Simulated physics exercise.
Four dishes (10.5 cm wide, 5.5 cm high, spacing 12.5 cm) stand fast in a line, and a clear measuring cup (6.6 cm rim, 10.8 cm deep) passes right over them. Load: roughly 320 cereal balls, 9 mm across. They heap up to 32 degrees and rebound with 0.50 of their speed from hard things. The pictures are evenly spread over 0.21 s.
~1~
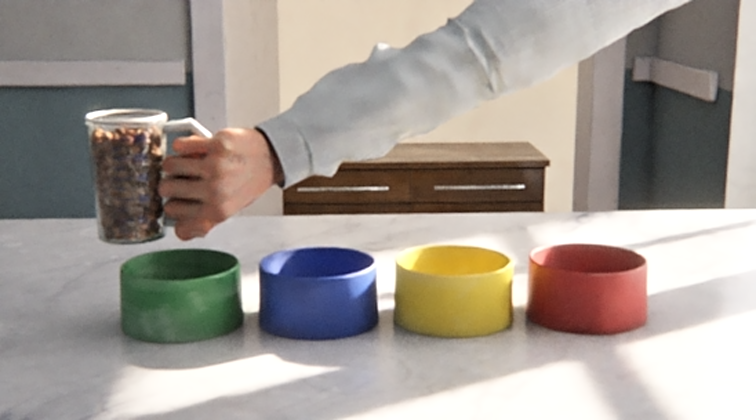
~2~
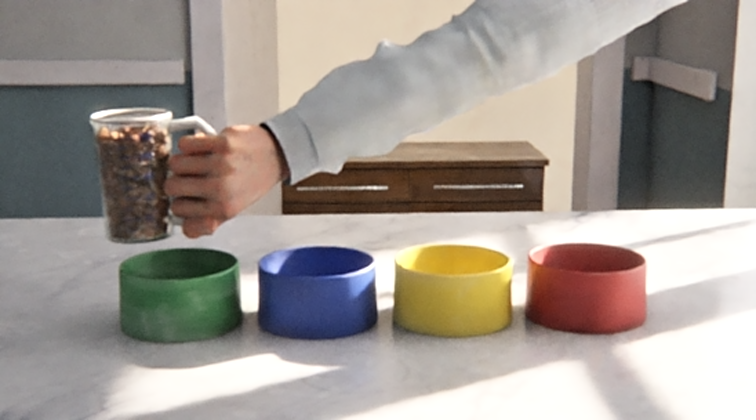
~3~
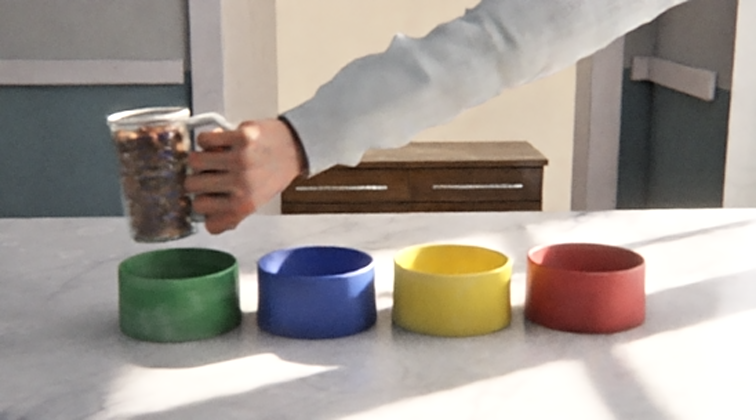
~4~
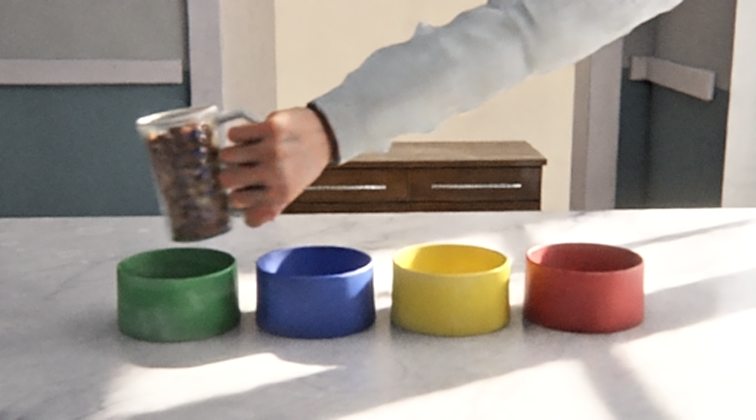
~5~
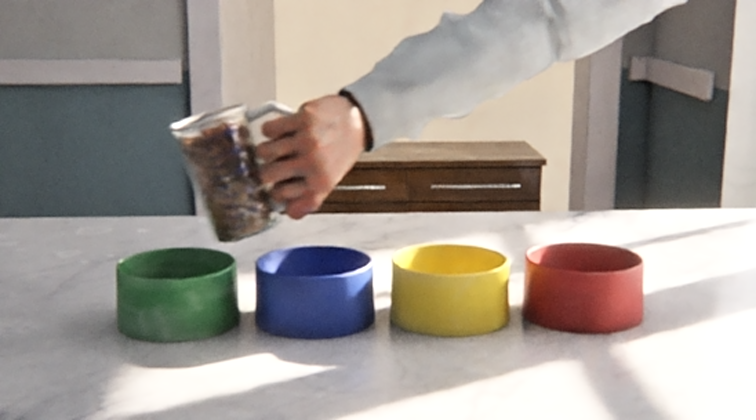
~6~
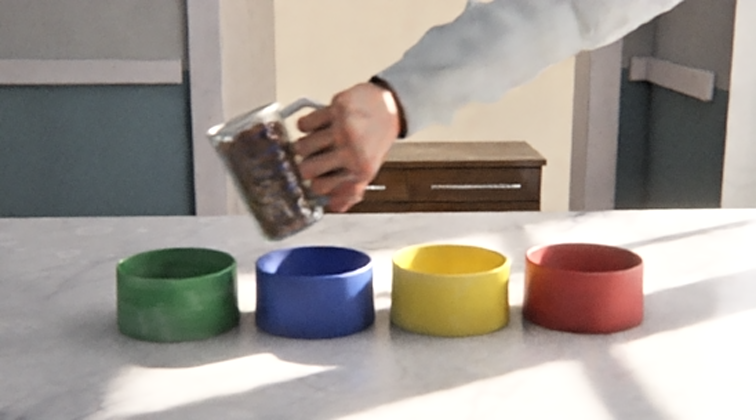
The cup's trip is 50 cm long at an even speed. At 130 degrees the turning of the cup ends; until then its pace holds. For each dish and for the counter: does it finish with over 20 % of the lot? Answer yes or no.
Red dish: Yes; blue dish: No; green dish: No; yellow dish: No; on the counter: No.
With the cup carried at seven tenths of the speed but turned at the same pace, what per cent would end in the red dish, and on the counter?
Red 90, counter 10.
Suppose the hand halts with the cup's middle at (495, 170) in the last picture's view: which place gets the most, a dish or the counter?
The winner: Yellow.
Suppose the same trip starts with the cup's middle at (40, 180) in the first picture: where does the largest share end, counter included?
Most goes to: Red.
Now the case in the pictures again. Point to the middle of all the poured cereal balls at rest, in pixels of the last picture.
Near (587, 289).
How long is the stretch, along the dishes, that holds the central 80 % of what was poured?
Some 6 cm.
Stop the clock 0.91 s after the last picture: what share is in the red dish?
Some 90 per cent.
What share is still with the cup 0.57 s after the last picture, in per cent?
Some 95 per cent of the load.
Then, 0.34 s after the last picture, tilt 75 degrees; cup holds 100 %.
Then, 0.57 s after the last picture, tilt 111 degrees; cup holds 95 %, red 5 %.
Then, 0.91 s after the last picture, tilt 130 degrees; cup holds 10 %, red 90 %.
In the end, red 100 %, blue 0 %, green 0 %, yellow 0 %, counter 0 %.
